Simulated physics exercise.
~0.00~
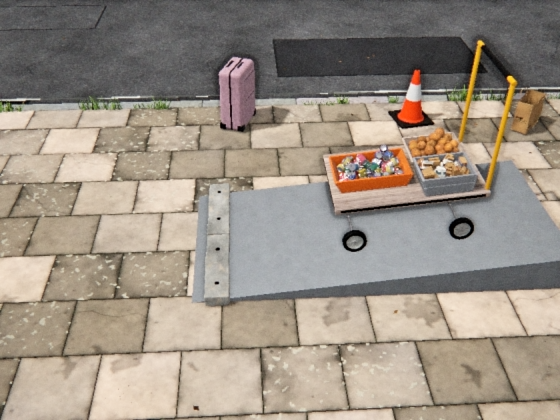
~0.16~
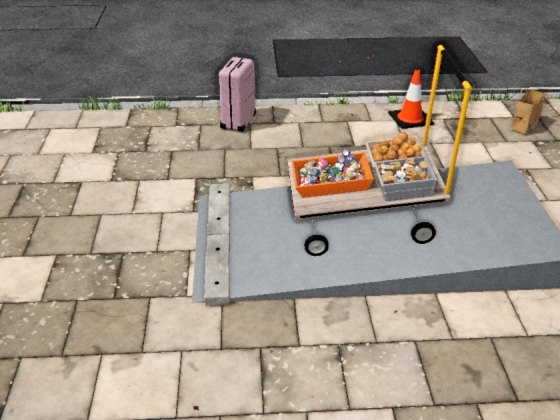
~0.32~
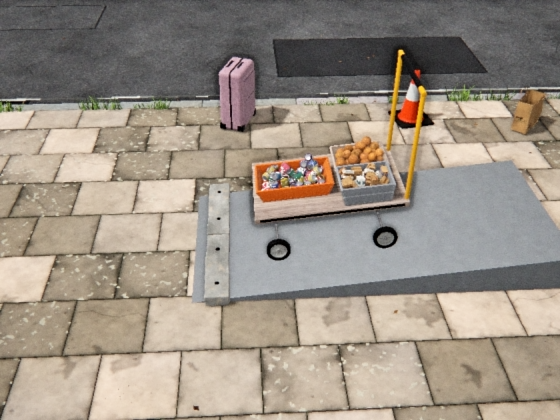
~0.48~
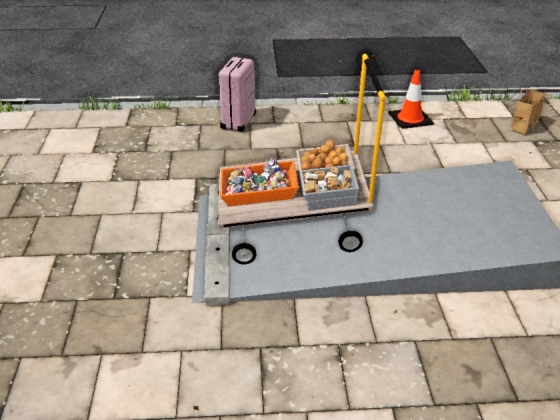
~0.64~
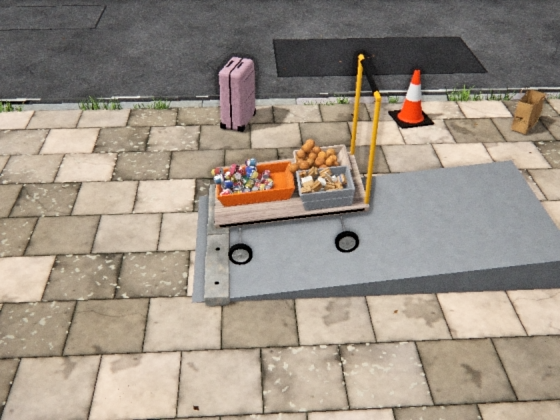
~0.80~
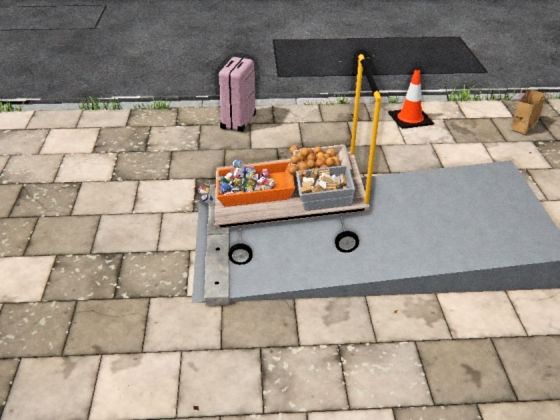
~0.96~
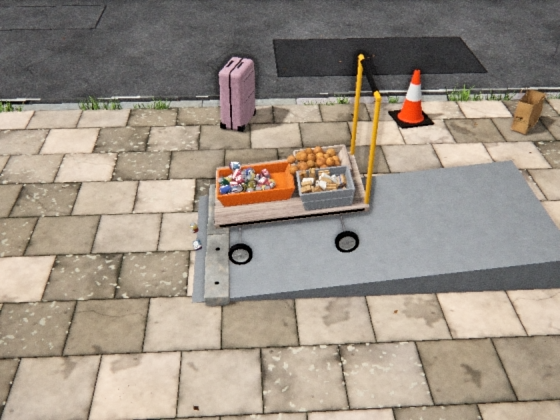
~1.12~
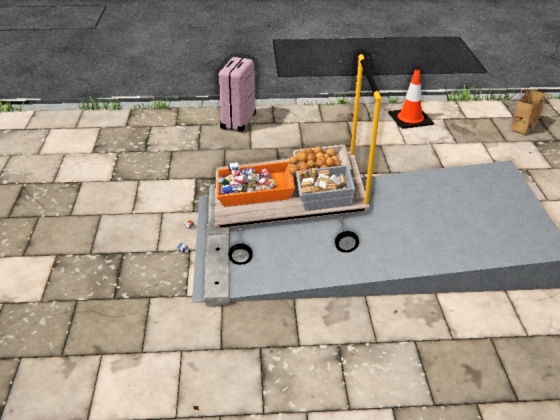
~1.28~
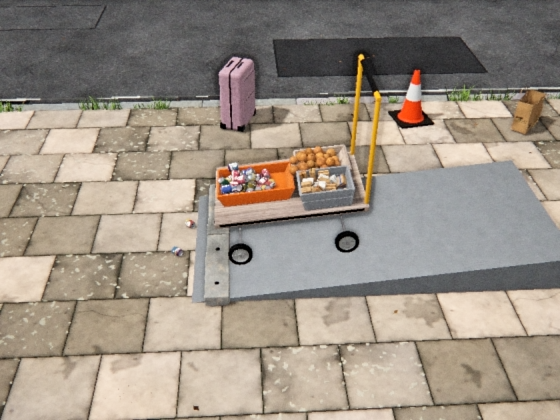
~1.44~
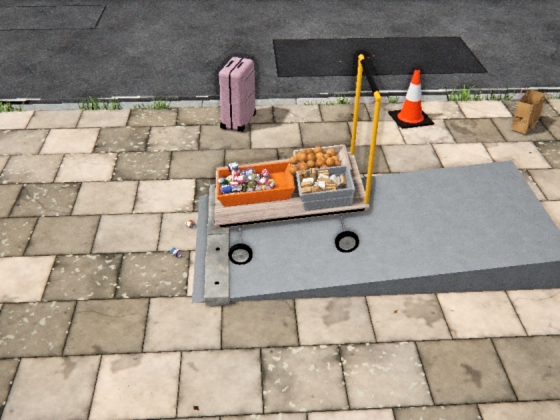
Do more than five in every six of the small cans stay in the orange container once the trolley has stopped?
Yes, the orange container keeps nearly all of its cans. Only a couple end up on the slabs to the left of the ramp, which is fewer than one in six.
